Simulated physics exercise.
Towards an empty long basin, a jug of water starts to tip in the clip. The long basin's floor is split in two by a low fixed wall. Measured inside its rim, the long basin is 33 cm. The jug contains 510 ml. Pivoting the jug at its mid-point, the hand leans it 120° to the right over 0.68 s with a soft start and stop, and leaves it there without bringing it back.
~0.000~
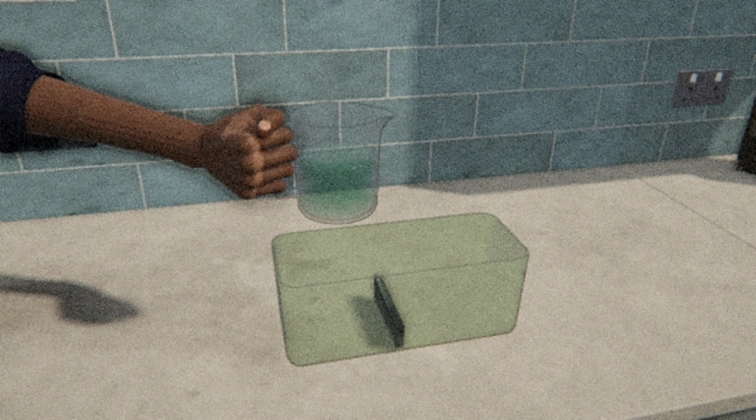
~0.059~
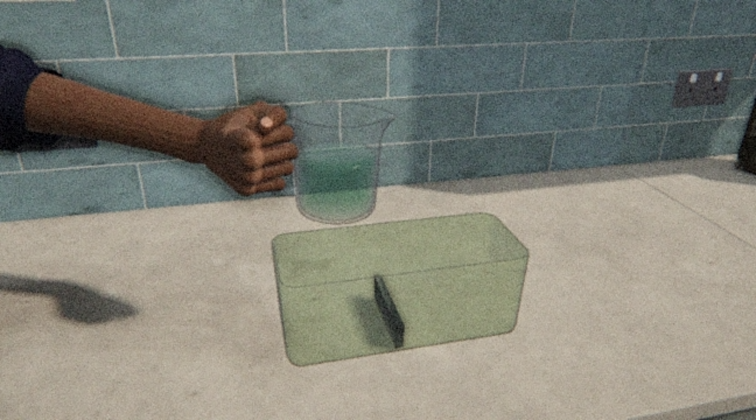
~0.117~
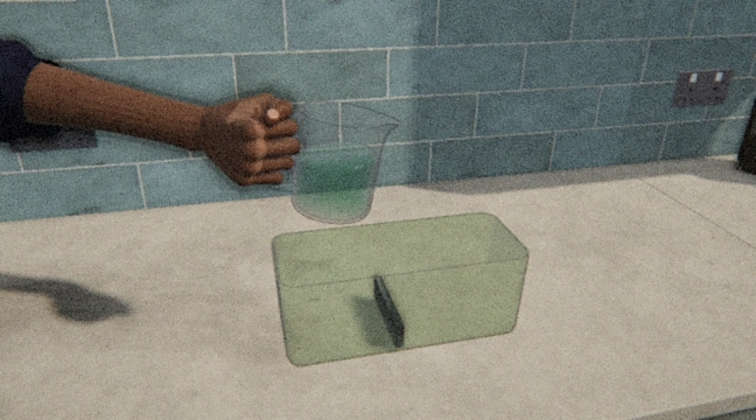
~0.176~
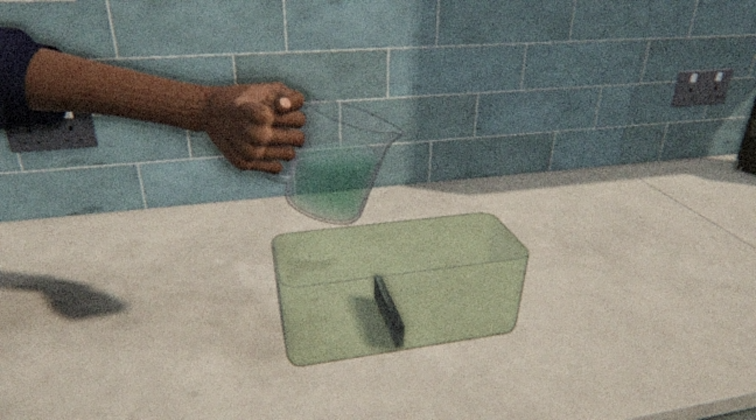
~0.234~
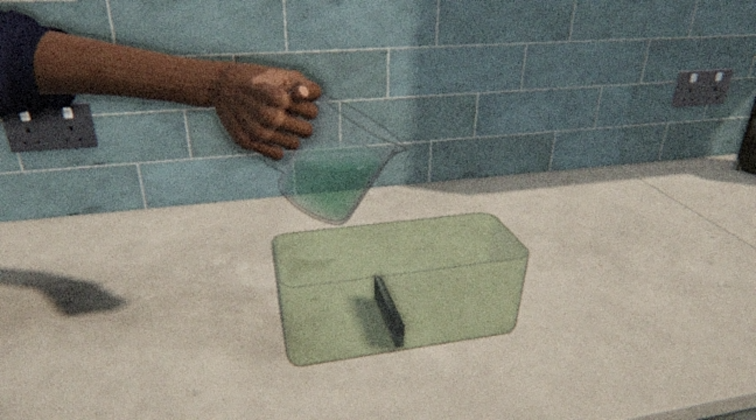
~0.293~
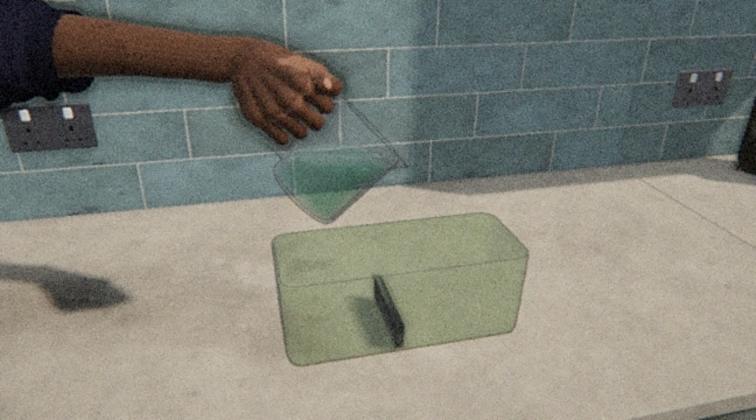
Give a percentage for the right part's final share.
My figure is 89 %.
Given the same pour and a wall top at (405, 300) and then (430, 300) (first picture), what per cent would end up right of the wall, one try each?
75 then 15 %.
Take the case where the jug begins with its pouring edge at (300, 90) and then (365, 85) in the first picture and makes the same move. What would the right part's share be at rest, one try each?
Roughly 10 per cent the first time and 70 per cent the second.
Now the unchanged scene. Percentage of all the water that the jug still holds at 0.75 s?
Near 5 in a hundred.
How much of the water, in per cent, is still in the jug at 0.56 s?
Roughly 50 per cent.
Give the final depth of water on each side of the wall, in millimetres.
Depths: Left near 2 mm, right near 22 mm.
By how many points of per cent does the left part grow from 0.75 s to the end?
Near 3 percent, give or take.
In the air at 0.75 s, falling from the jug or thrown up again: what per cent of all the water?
I'd say some 7 per cent is in the air.
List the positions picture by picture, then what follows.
It leans 0°; its right rim is at (395, 112); the water meets the walls at (296, 155) and (375, 149); the long basin's rim runs from (275, 262) to (511, 234); the wall's top is at (388, 300), in the first frame.
It leans 2°; its right rim is at (397, 114); the water meets the walls at (296, 156) and (375, 149), in the second frame.
It leans 9°; its right rim is at (401, 121); the water meets the walls at (296, 156) and (376, 149), in the third frame.
It leans 19°; its right rim is at (406, 132); the water meets the walls at (295, 157) and (379, 151), in the fourth frame.
It leans 32°; its right rim is at (409, 148); the water meets the walls at (289, 161) and (382, 152), in the fifth frame.
It leans 47°; its right rim is at (408, 166); the water meets the walls at (280, 161) and (390, 157), in the sixth frame.
By 0.56 s the tilt is 111° and 49 per cent is still to pour, 0 is left of the wall and 23 right of it.
By 0.75 s the tilt is 120° and 5 per cent is still to pour, 6 is left of the wall and 82 right of it.
By 0.96 s the tilt is 120° and 0 per cent is still to pour, 9 is left of the wall and 89 right of it.
By 1.18 s the tilt is 120° and 0 per cent is still to pour, 10 is left of the wall and 89 right of it.
At rest 10 per cent lies left of the wall, 89 right of it and 2 outside.
